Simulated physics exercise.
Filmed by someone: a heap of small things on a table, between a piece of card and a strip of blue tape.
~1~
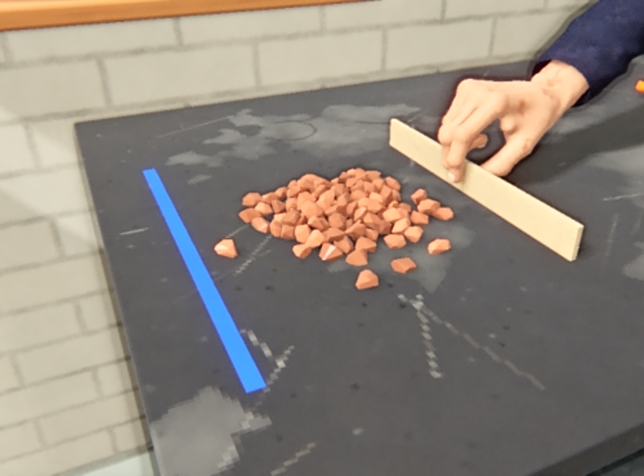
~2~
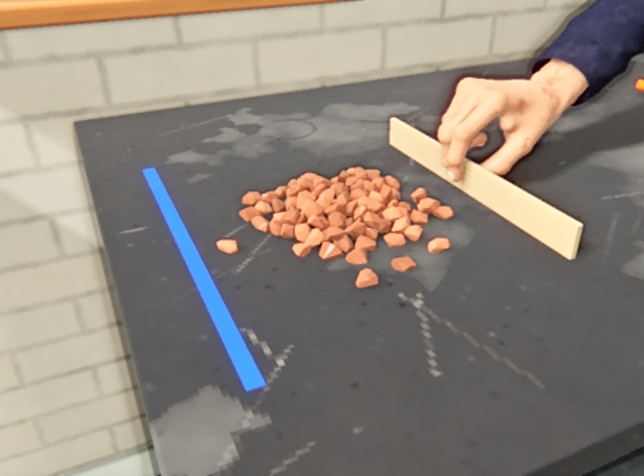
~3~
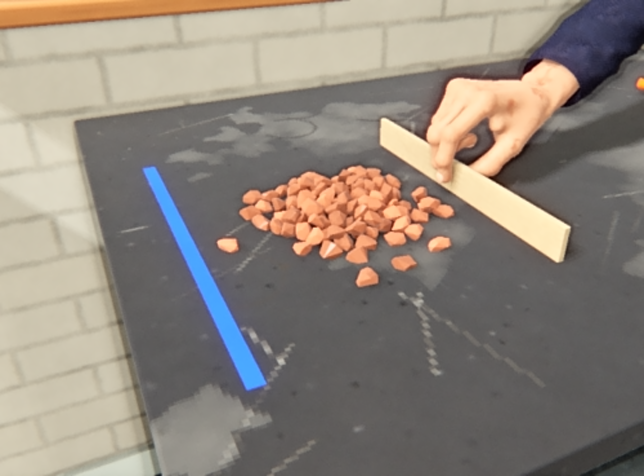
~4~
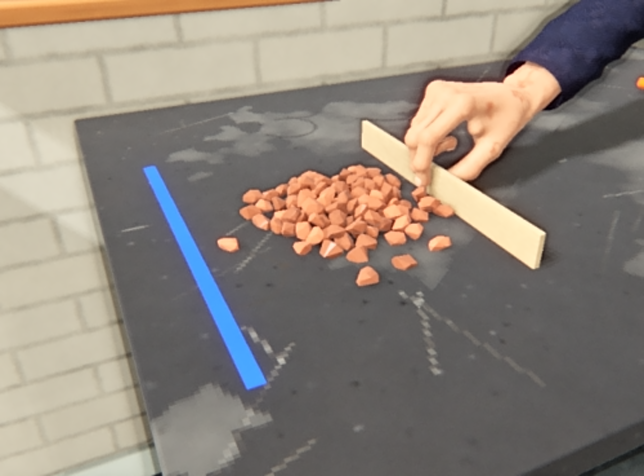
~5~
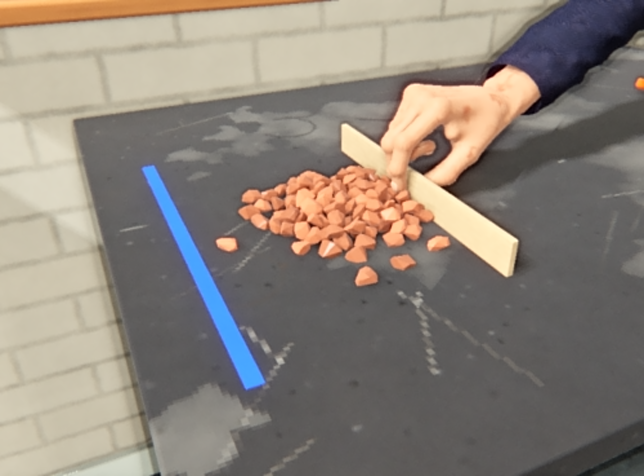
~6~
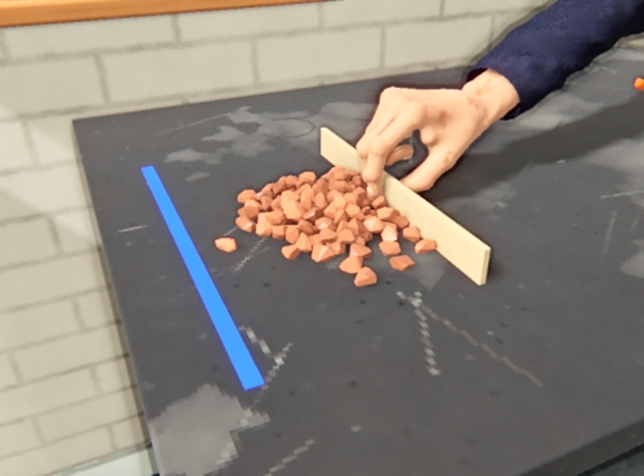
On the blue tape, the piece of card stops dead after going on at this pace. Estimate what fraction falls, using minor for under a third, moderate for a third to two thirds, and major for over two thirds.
The way I see it, a third through two thirds gets knocked off.
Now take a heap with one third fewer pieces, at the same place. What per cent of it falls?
Roughly 30 in a hundred.
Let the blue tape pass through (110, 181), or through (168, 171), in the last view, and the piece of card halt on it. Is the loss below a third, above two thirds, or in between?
The first position gives over two thirds, the second gives less than a third.
Shortly afterwards, piece of card still moving, near (286, 197); heap all on the table, its front near (153, 243).
Next, piece of card stopped at the blue tape; heap near a third over the edge.
Some moments later, piece of card stopped at the blue tape; heap near half over the edge.
In the end, piece of card stopped at the blue tape; heap near half over the edge.
